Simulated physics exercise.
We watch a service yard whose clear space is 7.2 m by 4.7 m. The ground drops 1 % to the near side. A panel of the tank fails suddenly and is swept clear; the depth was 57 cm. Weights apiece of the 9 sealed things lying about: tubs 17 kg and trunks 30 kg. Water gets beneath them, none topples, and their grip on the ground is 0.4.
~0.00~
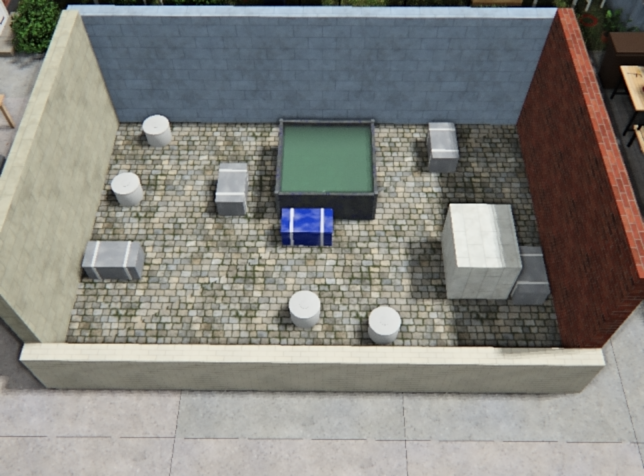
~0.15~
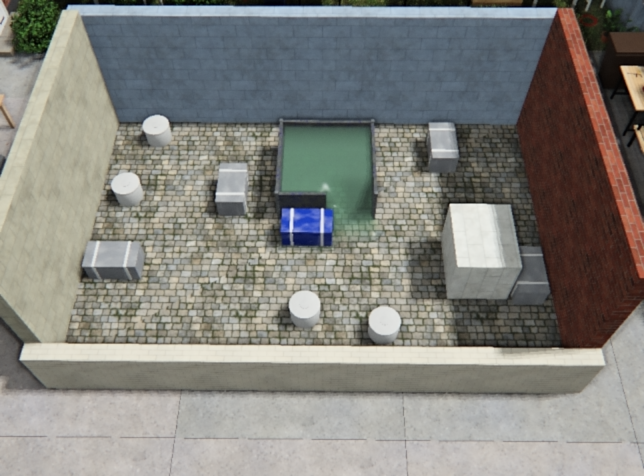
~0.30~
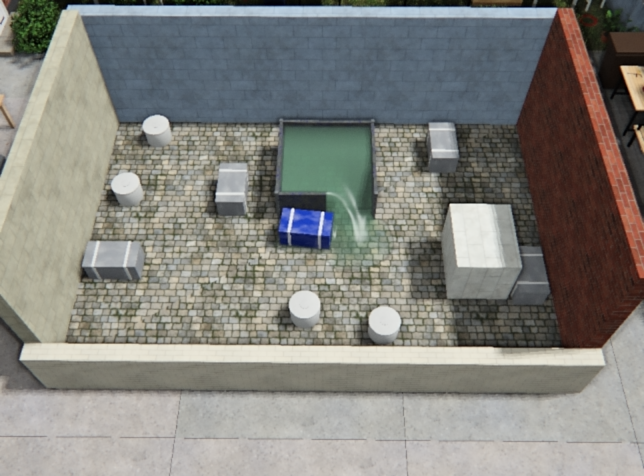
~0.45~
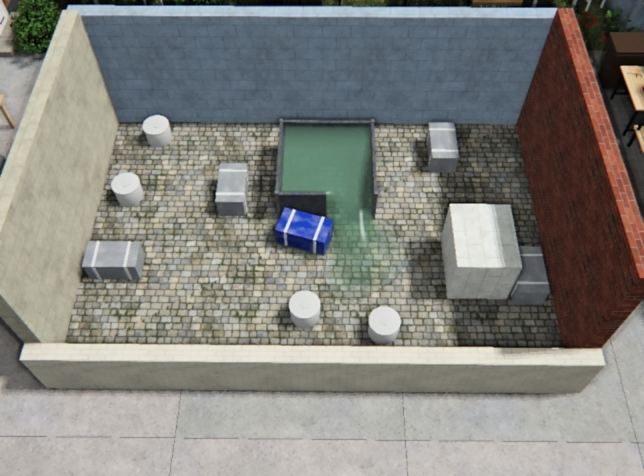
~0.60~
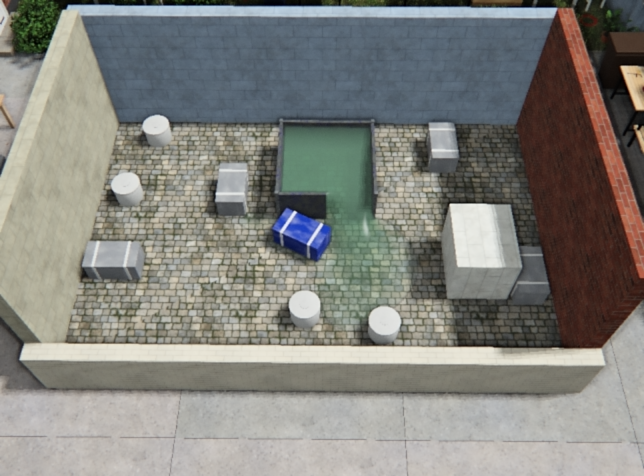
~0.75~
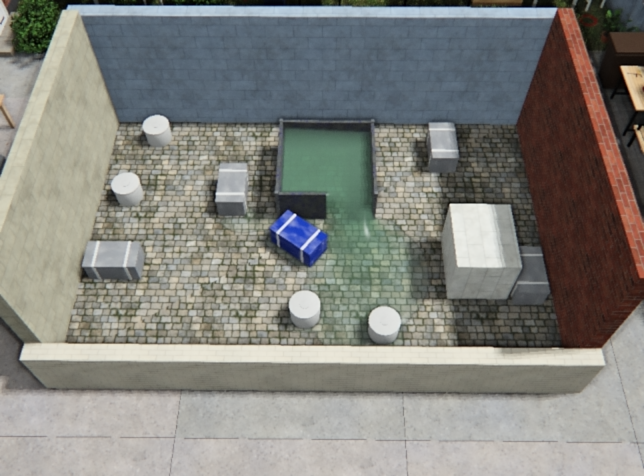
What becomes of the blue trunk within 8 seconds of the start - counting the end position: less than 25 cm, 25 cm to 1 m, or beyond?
The blue trunk is nudged along.
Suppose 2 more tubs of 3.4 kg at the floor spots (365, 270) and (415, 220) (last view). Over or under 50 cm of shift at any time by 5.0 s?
In that order: Past it, under.
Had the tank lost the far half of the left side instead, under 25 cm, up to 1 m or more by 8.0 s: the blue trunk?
In that case the blue trunk holds its place.
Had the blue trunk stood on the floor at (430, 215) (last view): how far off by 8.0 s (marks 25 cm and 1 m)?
It barely shifts.
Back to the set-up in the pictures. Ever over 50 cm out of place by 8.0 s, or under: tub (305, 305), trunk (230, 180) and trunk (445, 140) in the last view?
In that order: Past it, less, short of it.
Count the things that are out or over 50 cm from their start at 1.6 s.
I count 0.
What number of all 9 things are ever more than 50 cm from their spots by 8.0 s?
I count 3.
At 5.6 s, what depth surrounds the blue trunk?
Roughly 3 cm.
After 1.6 s the blue trunk is near (290, 238), 0.4 m from its start, aground; 1 afloat.
After 3.6 s the blue trunk is near (289, 238), 0.4 m from its start, aground; 1 afloat.
After 5.6 s the blue trunk is near (289, 238), 0.4 m from its start, aground; 1 afloat.
After 8.0 s the blue trunk is near (289, 238), 0.4 m from its start, aground; 0 afloat.
